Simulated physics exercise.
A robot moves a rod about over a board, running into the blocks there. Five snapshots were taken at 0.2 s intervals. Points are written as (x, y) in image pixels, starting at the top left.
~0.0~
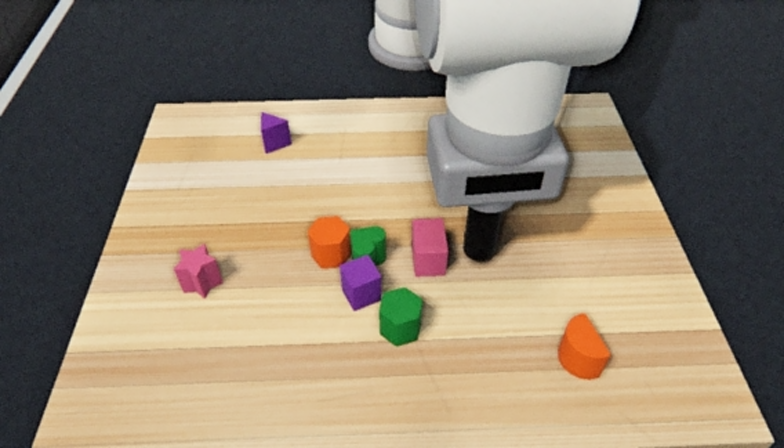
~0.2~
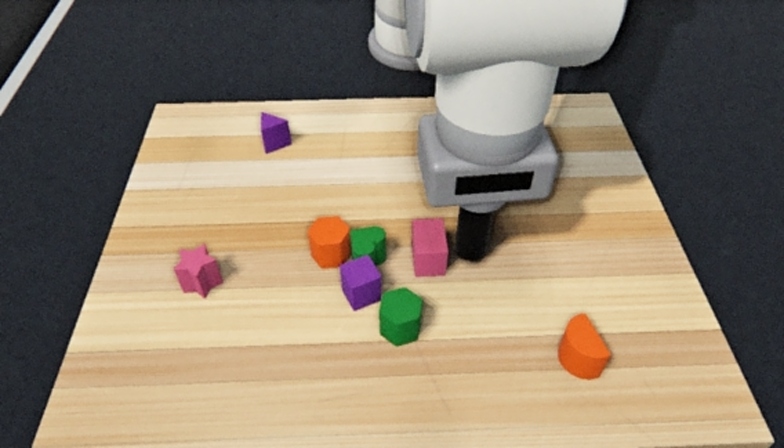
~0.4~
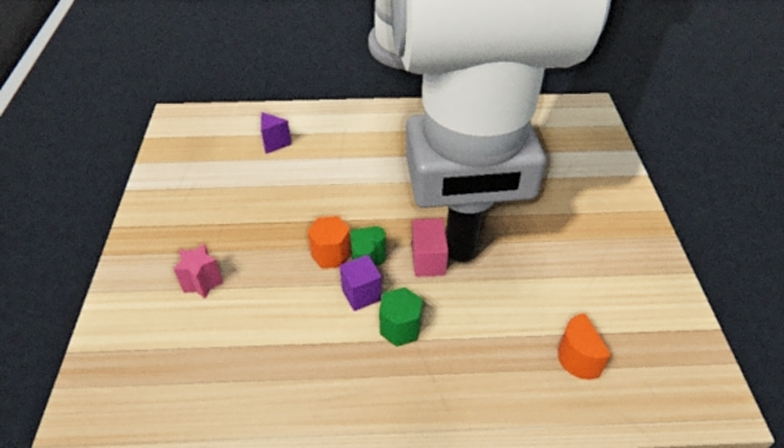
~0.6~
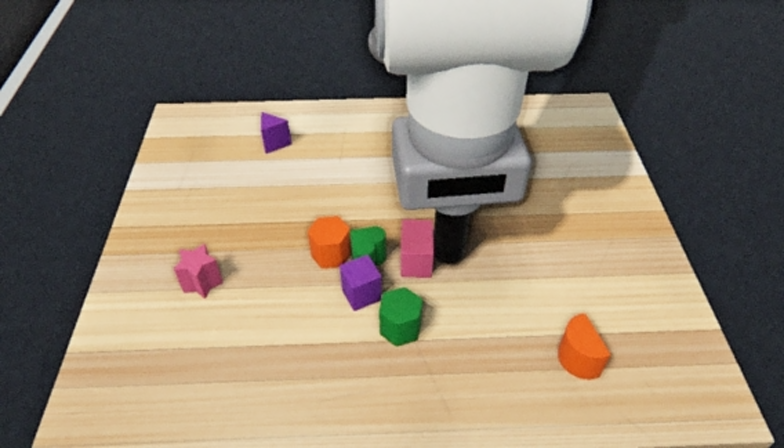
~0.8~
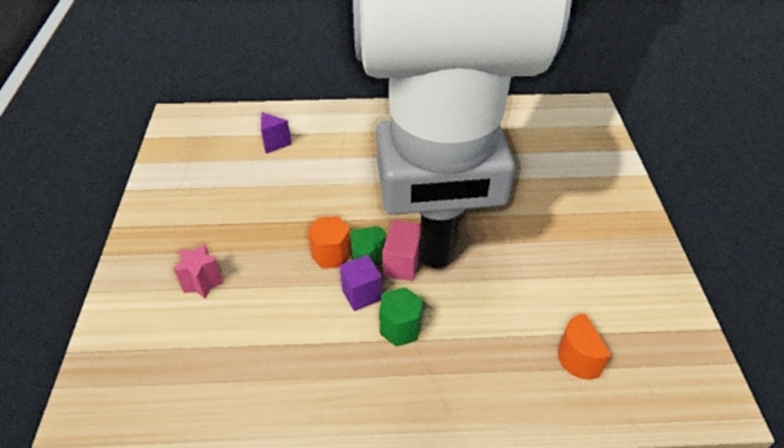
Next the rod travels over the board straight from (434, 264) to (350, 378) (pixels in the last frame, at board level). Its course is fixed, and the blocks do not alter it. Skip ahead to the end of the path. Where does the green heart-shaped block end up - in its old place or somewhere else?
Once the path is done, it remains where it sat before.
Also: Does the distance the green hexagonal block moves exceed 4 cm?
Yes, it checks out.
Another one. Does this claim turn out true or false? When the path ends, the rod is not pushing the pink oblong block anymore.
That is true.
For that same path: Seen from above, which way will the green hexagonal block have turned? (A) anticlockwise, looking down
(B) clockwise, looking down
The correct letter is A.
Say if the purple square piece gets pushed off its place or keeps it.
It keeps its position.
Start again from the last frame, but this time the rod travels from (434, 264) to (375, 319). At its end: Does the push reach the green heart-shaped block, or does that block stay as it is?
At the end of the path, the green heart-shaped block has moved off its old spot.
On the path given first. One third of the way, rod at (409, 291); pink oblong block at (397, 240), turned 20° clockwise.
Two thirds of the way, rod at (380, 331); green hexagonal block at (389, 348), turned 50° anticlockwise; pink oblong block at (397, 240), turned 20° clockwise.
At the end, rod at (350, 372); purple square piece in place; green heart-shaped block in place; green hexagonal block at (388, 369), turned 100° anticlockwise; pink oblong block at (397, 240), turned 20° clockwise.
